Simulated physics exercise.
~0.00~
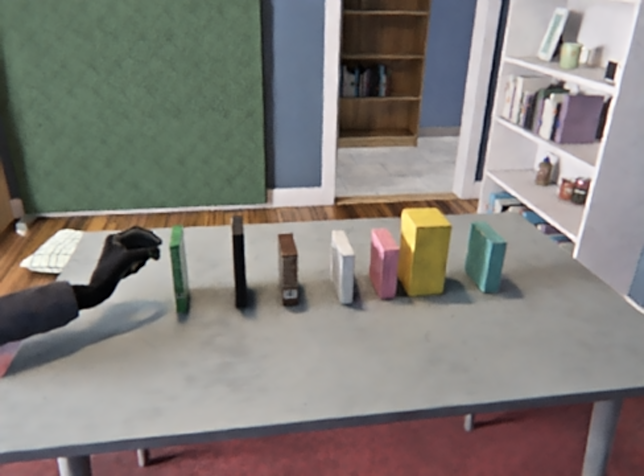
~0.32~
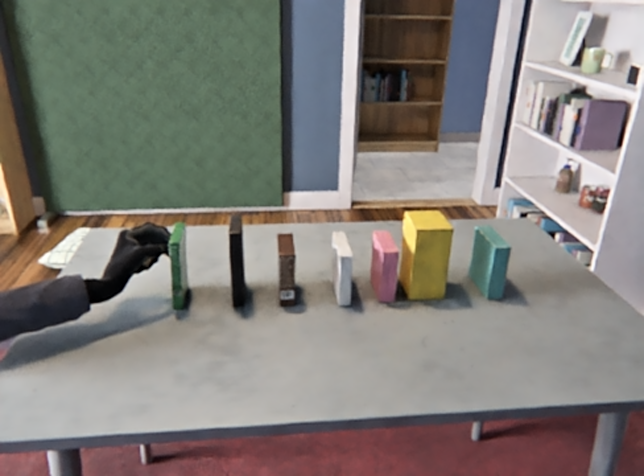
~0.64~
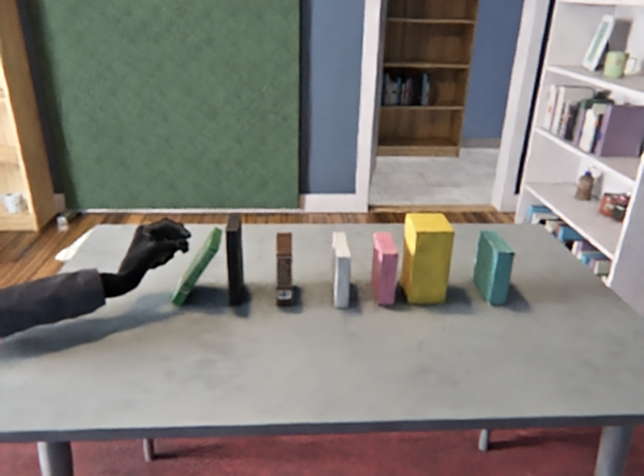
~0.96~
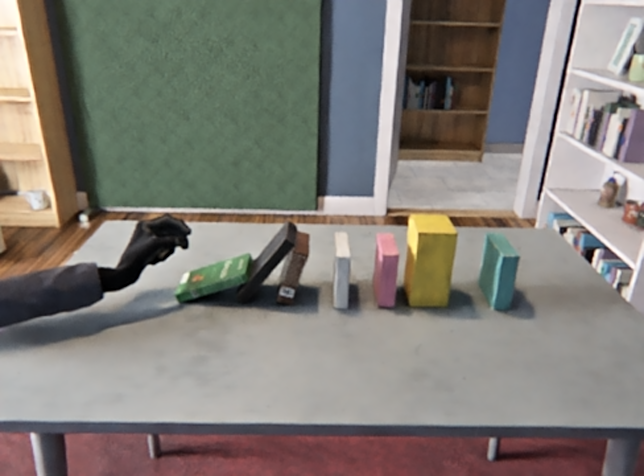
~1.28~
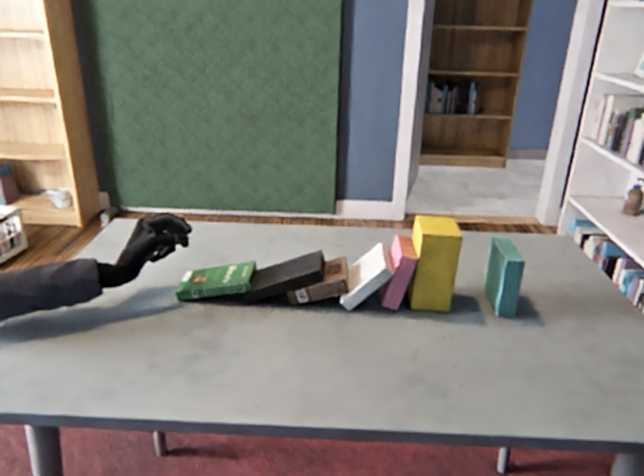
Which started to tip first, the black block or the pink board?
The black block started to tip first, while the pink board was still upright. The pink board only leaned over afterwards, towards the yellow block.
